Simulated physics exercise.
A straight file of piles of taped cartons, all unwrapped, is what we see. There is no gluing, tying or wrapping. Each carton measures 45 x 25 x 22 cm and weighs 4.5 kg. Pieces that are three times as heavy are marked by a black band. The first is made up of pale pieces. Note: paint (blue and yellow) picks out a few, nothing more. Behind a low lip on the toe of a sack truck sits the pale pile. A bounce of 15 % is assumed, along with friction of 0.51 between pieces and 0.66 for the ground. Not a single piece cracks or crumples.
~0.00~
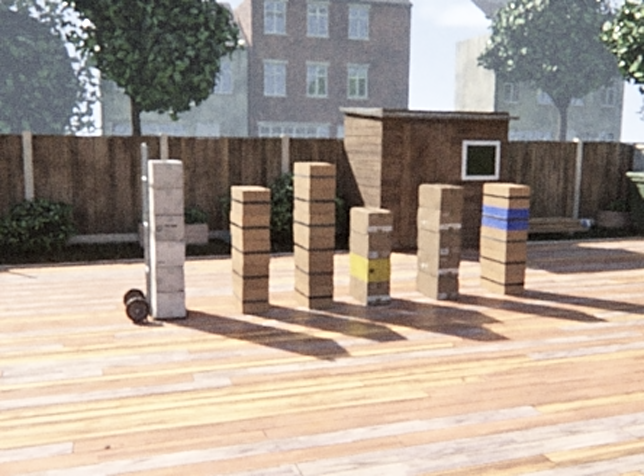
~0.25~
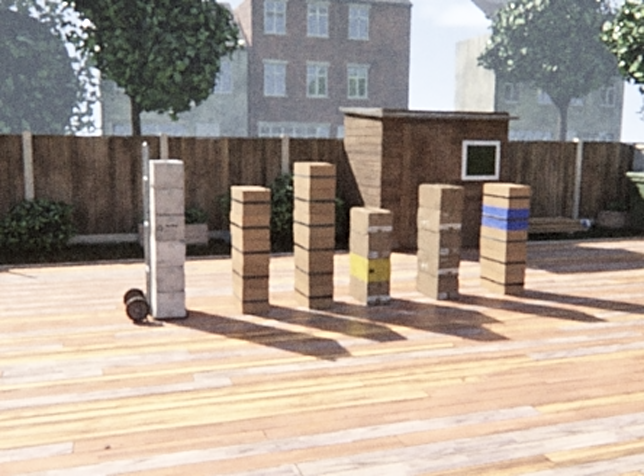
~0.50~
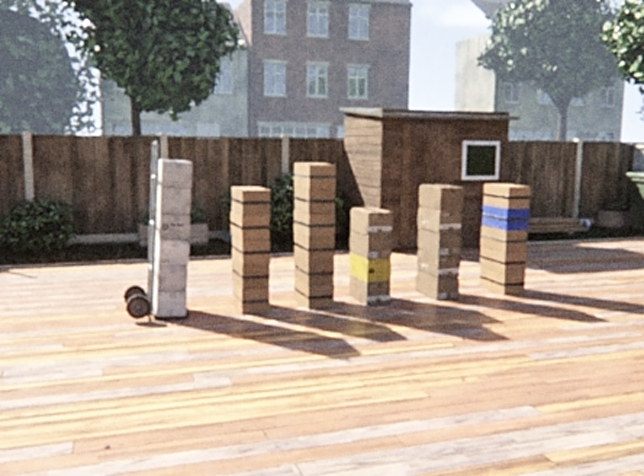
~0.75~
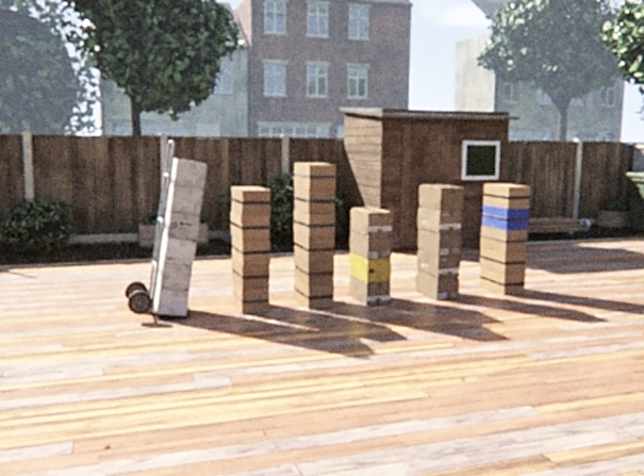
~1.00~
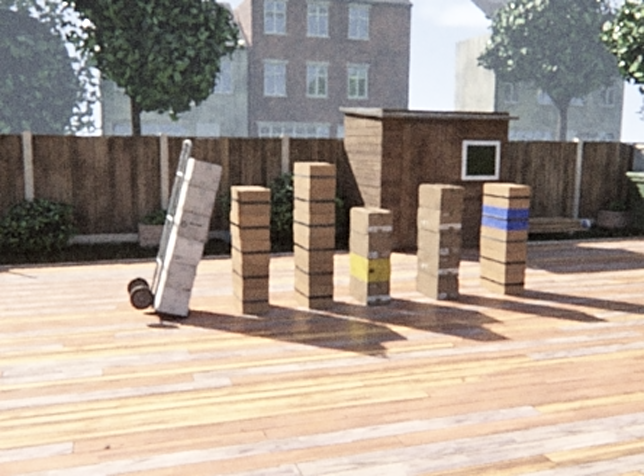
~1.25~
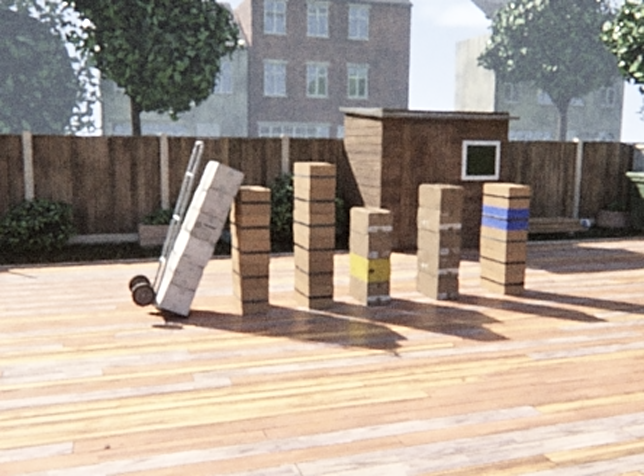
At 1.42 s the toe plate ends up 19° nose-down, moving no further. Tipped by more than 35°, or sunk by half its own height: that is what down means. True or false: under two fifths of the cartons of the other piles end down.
True.
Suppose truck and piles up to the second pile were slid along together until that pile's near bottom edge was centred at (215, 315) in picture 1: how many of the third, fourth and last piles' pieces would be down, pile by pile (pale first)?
Third 0, fourth 0, last 0.
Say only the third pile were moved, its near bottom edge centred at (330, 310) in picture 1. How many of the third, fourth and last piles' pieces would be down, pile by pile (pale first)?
Third 0, fourth 0, last 0 down.
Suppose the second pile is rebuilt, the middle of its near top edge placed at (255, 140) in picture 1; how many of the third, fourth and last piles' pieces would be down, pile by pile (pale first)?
Down by pile: Third 0, fourth 0, last 0.
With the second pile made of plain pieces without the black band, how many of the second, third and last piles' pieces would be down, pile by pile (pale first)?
Second: 5; third: 6; last: 5.
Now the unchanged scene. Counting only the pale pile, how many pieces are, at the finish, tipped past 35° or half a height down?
0.
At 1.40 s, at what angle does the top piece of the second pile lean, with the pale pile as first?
Tilt: Near 0 degrees.
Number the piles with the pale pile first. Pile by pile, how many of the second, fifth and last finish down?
From the second pile 0, from the fifth pile 0 and from the last pile 0.
After 1.31 s, 0 of the pale pile down; none of the 25 other cartons down.
After 1.40 s, 0 of the pale pile down; none of the 25 other cartons down, 1 disturbed.
At rest (2.5 s), 0 of the pale pile down; none of the 25 other cartons down, 1 disturbed; yellow carton unmoved; blue carton unmoved. That is 0 per cent. As the last picture would show them, middles, yellow carton near (370, 266), blue carton near (505, 217).
